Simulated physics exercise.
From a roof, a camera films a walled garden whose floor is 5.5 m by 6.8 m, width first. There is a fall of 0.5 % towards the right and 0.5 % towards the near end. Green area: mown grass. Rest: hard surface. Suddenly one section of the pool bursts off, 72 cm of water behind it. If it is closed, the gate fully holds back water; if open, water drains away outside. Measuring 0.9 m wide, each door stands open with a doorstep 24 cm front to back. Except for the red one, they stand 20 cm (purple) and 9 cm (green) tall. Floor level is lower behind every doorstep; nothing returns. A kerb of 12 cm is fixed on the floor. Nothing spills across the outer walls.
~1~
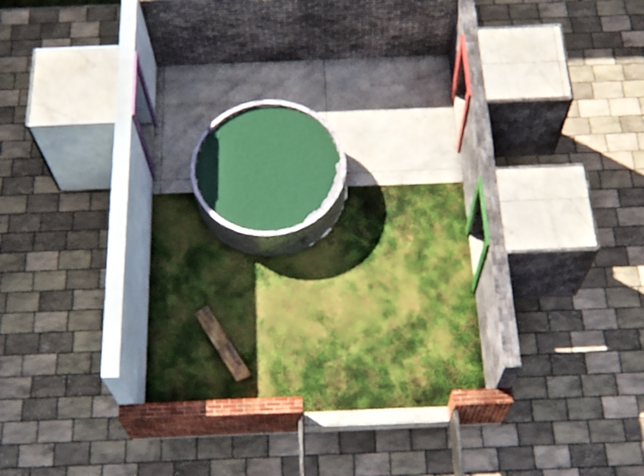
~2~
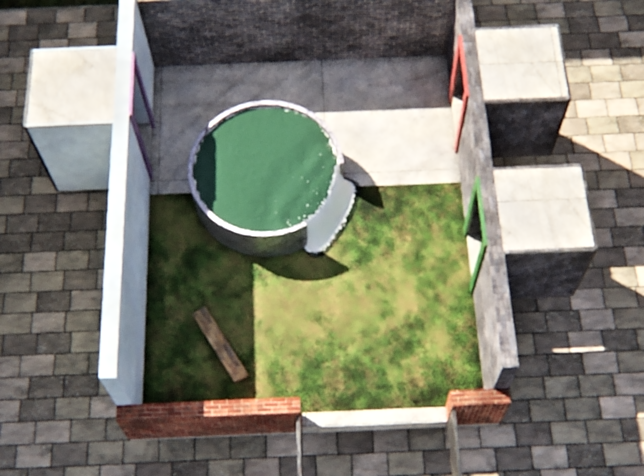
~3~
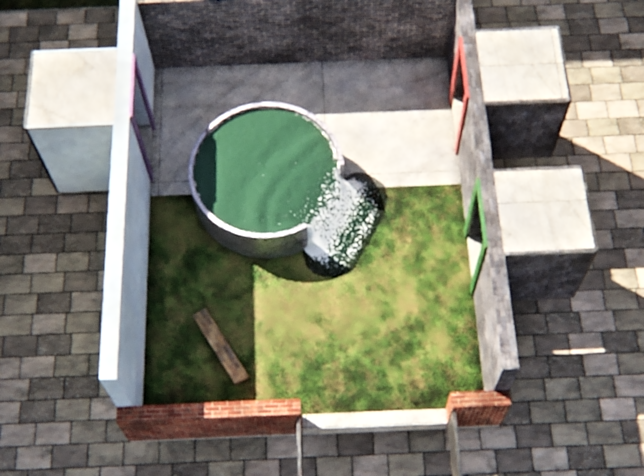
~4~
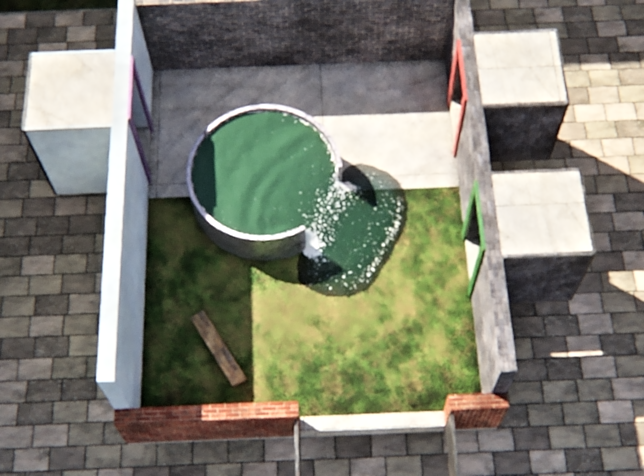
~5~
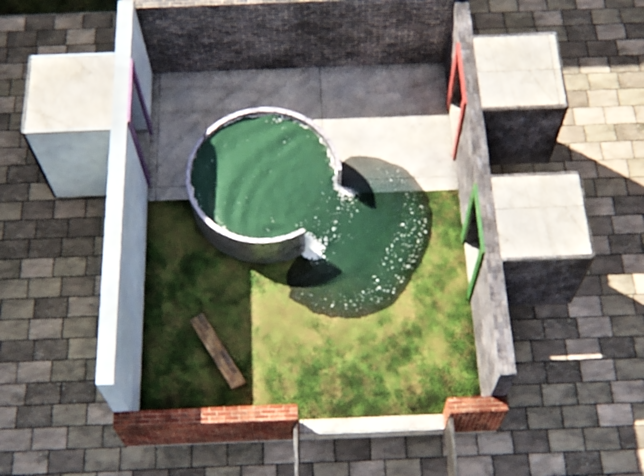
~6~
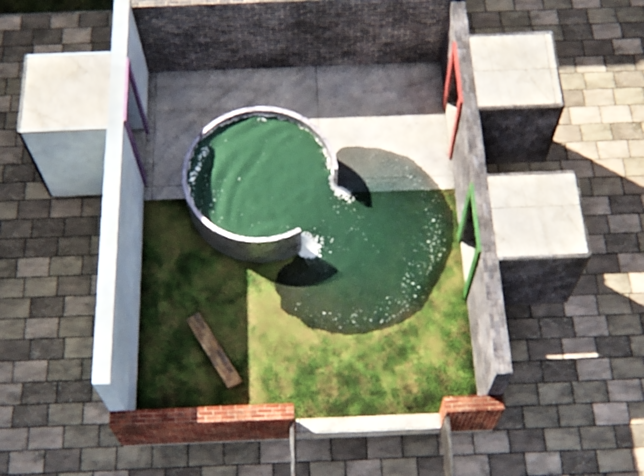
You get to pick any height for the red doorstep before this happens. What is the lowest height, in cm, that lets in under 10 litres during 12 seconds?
About 6.5 cm.
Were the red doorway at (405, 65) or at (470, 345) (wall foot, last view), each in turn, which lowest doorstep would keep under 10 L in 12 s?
Minimums: Roughly 12.5 cm and 20 cm.
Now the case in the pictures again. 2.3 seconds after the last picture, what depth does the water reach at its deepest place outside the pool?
About 34 cm.
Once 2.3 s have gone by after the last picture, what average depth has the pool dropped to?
Around 30 centimetres.
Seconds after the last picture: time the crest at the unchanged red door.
That happens close to 1.6 s on the clock.
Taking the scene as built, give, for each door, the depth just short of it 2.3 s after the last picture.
Door by door in cm - purple 0, red 9, green 24.
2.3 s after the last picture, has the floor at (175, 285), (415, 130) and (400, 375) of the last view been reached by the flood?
Untouched; soaked; soaked.
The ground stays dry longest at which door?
The purple door comes last.
Then, 0.7 s after the last picture water covers 30 % of the floor, deepest (37 cm) near (330, 226); 5 cm at the red door, 0 litres in over its 26 cm doorstep.
Then, 2.3 s after the last picture water covers 50 % of the floor, deepest (34 cm) near (474, 411); 9 cm at the red door, 0 litres in over its 26 cm doorstep.
Then, 11.3 s after the last picture water covers 100 % of the floor, deepest (8 cm) near (474, 411); 6 cm at the red door, 0 litres in over its 26 cm doorstep.
At the red door as built, the water peaked near 11 cm, 1.5 s after the last picture.
With a doorstep of 6 cm, 15 litres would have come in within the 12 s; with 8.5 cm, 3 litres. So under 10 litres takes about 6.5 cm.
